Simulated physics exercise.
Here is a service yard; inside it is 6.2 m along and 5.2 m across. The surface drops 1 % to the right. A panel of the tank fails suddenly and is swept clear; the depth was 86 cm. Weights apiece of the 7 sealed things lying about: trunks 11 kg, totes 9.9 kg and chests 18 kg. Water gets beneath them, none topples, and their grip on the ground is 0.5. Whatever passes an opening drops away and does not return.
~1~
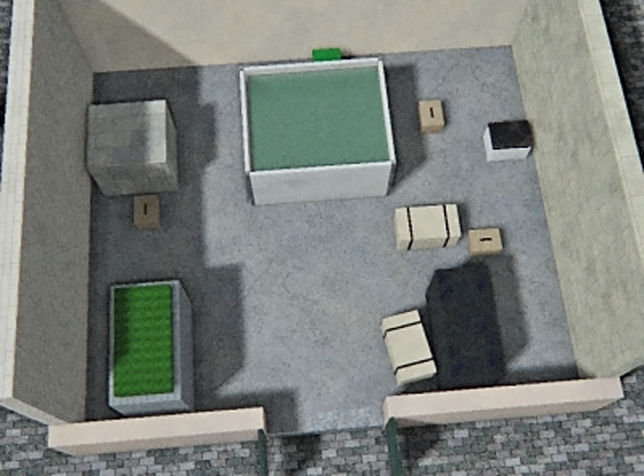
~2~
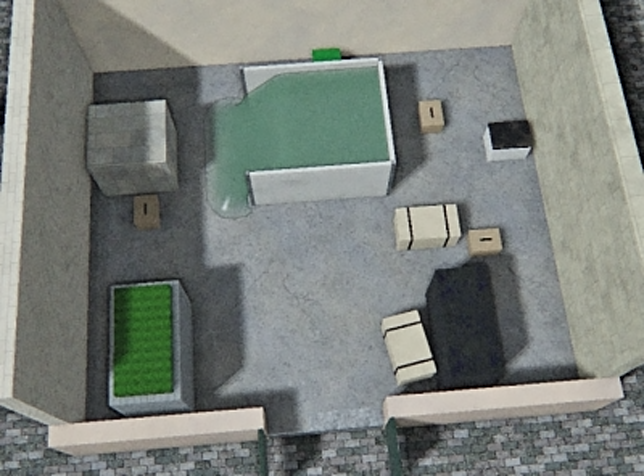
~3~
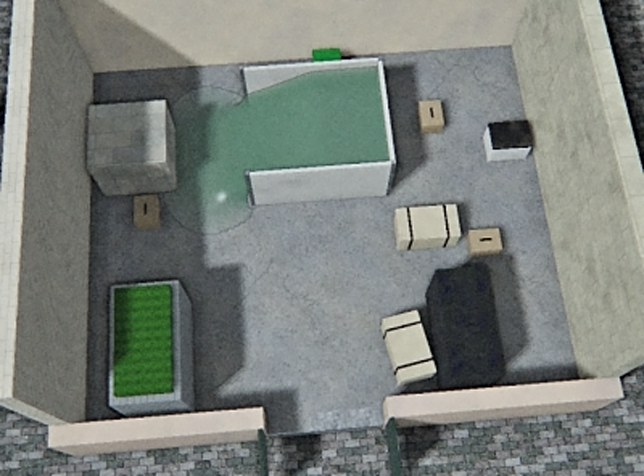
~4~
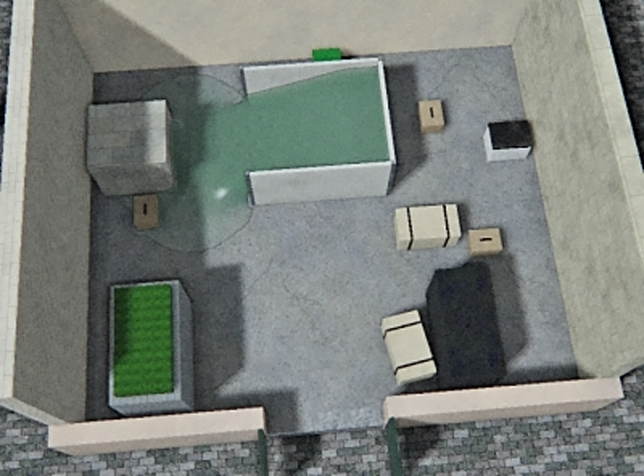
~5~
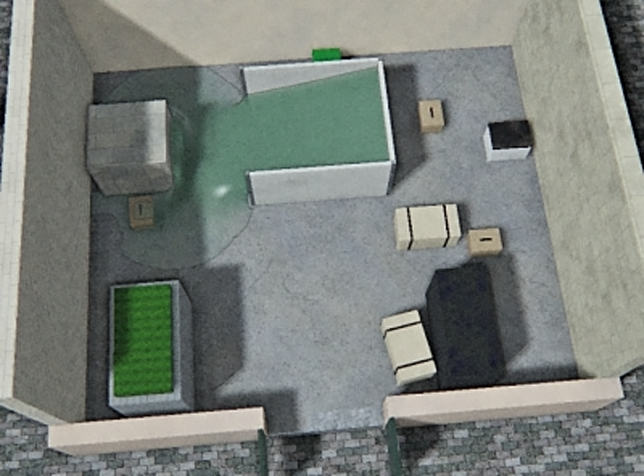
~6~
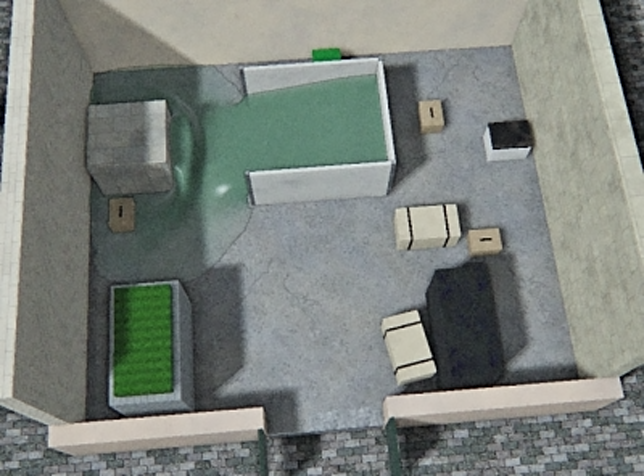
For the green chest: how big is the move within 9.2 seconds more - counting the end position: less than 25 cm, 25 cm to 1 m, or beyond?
Green chest travels far.
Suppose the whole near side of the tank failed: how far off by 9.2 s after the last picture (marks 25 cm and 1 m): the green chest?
In that case the green chest barely shifts.
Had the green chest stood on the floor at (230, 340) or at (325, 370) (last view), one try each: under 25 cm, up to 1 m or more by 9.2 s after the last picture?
In that order: It travels far; it moves a short way.
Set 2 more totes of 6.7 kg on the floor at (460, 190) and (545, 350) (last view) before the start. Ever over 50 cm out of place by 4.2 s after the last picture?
In that order: Under, under.
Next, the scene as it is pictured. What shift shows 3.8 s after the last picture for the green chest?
Roughly 250 cm by then.
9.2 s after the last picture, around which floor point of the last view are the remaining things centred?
Near (451, 216).
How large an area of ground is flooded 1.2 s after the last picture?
Roughly 13 m2.
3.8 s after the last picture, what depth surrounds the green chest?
About 10 cm.
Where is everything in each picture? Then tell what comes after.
The first frame shows the green chest at (327, 65) rests on the ground; 2.7 m2 under water; 0 of 7 have shifted.
The second frame shows the green chest at (327, 65), on the bottom; 3.7 m2 under water; 0 of 7 have shifted.
The third frame shows the green chest at (327, 65) rests on the ground; 5.0 m2 under water; 0 of 7 have shifted.
The fourth frame shows the green chest at (327, 65), on the bottom; water covers 6.1 m2; 0 of 7 have shifted.
The fifth frame shows the green chest at (327, 65) rests on the ground; 7.4 m2 under water; 1 of 7 have shifted.
The sixth frame shows the green chest at (327, 65), on the bottom; water covers 8.3 m2; 1 of 7 have shifted.
Then, 1.2 s after the last picture the green chest is near (327, 65), 0.0 m from its start, aground; 0 of 7 are out; 1 afloat.
Then, 3.8 s after the last picture the green chest is near (510, 88), 2.6 m from its start, aground; 0 of 7 are out; 2 afloat.
Then, 6.2 s after the last picture the green chest is near (483, 150), 2.5 m from its start, aground; 0 of 7 are out; 2 afloat.
Then, 9.2 s after the last picture the green chest is near (459, 96), 1.9 m from its start, afloat; 0 of 7 are out; 6 afloat.
